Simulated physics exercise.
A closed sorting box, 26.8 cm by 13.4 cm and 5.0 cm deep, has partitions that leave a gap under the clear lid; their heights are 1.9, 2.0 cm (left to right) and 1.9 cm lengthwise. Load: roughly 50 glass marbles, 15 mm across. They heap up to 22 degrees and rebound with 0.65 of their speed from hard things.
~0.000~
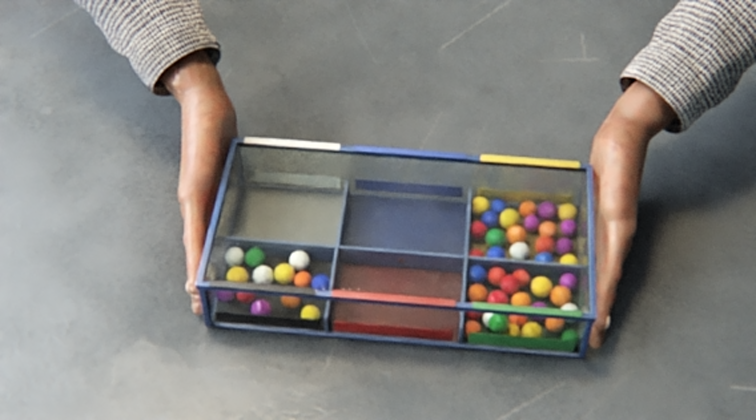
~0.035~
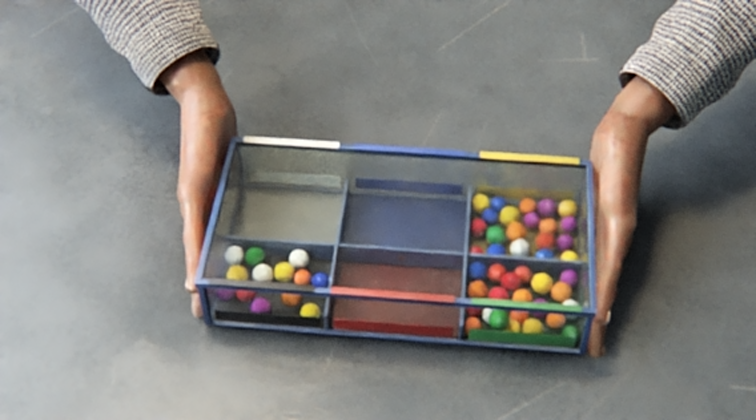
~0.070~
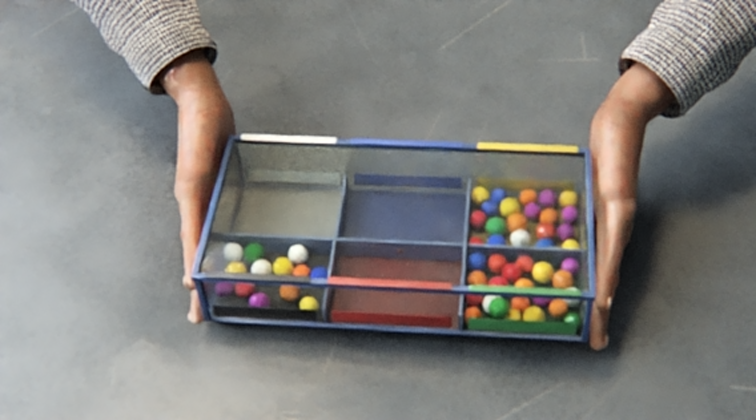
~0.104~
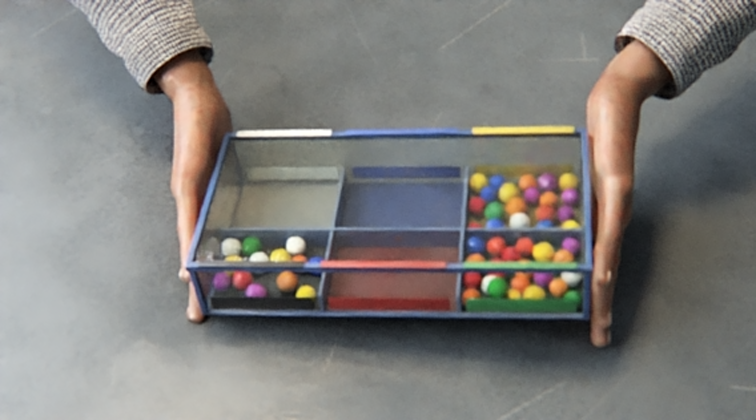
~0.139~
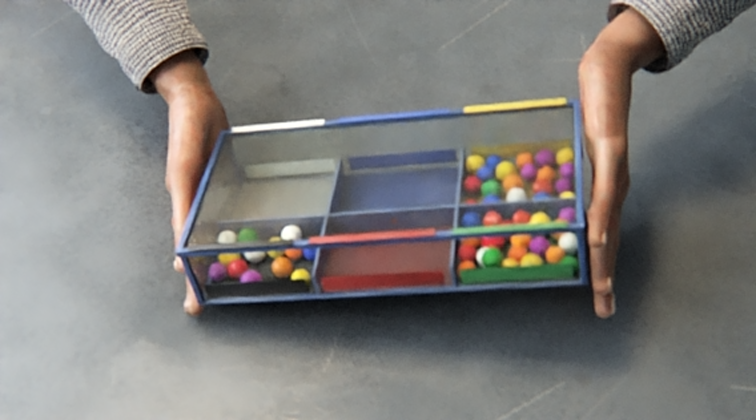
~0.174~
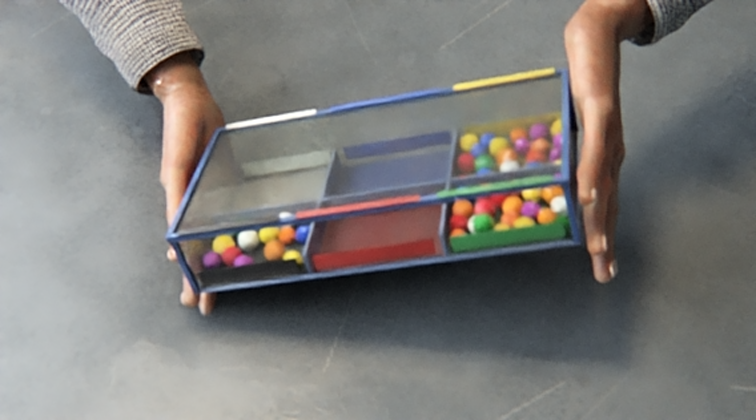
On a scuffed grey surface seen from above at an angle, two hands in grey knitted sleeves grip the ends of a clear-lidded, blue-edged box. Its six compartments have white, blue, yellow, black, red and green markings, with multicoloured balls filling the right pair and the front left. The hands tilt the box gradually, then faster, raising its right end as the balls shift slightly within their compartments.
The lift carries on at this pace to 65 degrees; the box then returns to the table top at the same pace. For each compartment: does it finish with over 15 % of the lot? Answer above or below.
Red compartment: Below; blue compartment: Above; green compartment: Below; yellow compartment: Above; white compartment: Below; black compartment: Above.
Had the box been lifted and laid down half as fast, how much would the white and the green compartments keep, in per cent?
In that case white 0; green 35.
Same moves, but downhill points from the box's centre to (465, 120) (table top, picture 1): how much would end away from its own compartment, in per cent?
About 5 per cent.
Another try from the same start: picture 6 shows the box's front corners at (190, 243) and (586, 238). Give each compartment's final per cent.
Red 0, blue 0, green 35, yellow 40, white 0, black 25.
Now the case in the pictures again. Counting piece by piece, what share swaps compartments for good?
Some 45 per cent.
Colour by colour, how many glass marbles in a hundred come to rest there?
Red 5, blue 20, green 5, yellow 30, white 10, black 30.
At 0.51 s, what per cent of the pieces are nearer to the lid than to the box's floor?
Roughly 40 per cent.
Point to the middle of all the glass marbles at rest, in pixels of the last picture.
Near (394, 246).
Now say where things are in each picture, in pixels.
The first frame shows box tilt 0 degrees, front corners at (203, 283) and (590, 315); green 40 %, yellow 35 %, black 25 %.
The second frame shows box tilt 1 degrees, front corners at (202, 281) and (590, 310).
The third frame shows box tilt 4 degrees, front corners at (198, 275) and (589, 294), lowest corner left back.
The fourth frame shows box tilt 9 degrees, front corners at (192, 265) and (586, 267), lowest corner left back.
The fifth frame shows box tilt 15 degrees, front corners at (183, 251) and (577, 225), lowest corner left back.
The sixth frame shows box tilt 22 degrees, front corners at (173, 236) and (563, 179), lowest corner left back; green 40 %, yellow 35 %, black 25 %. The box's pace is about 195 degrees a second.
After 0.51 s, tilt 63 degrees; red 5 %, green 30 %, yellow 40 %, black 25 %.
After 0.73 s, tilt 24 degrees; red 5 %, blue 20 %, green 5 %, yellow 35 %, white 5 %, black 25 %.
After 1.07 s, tilt 0 degrees; red 5 %, blue 20 %, green 5 %, yellow 30 %, white 10 %, black 30 %.
In the end, at 1.8 s, red 5 %, blue 20 %, green 5 %, yellow 30 %, white 10 %, black 30 %.
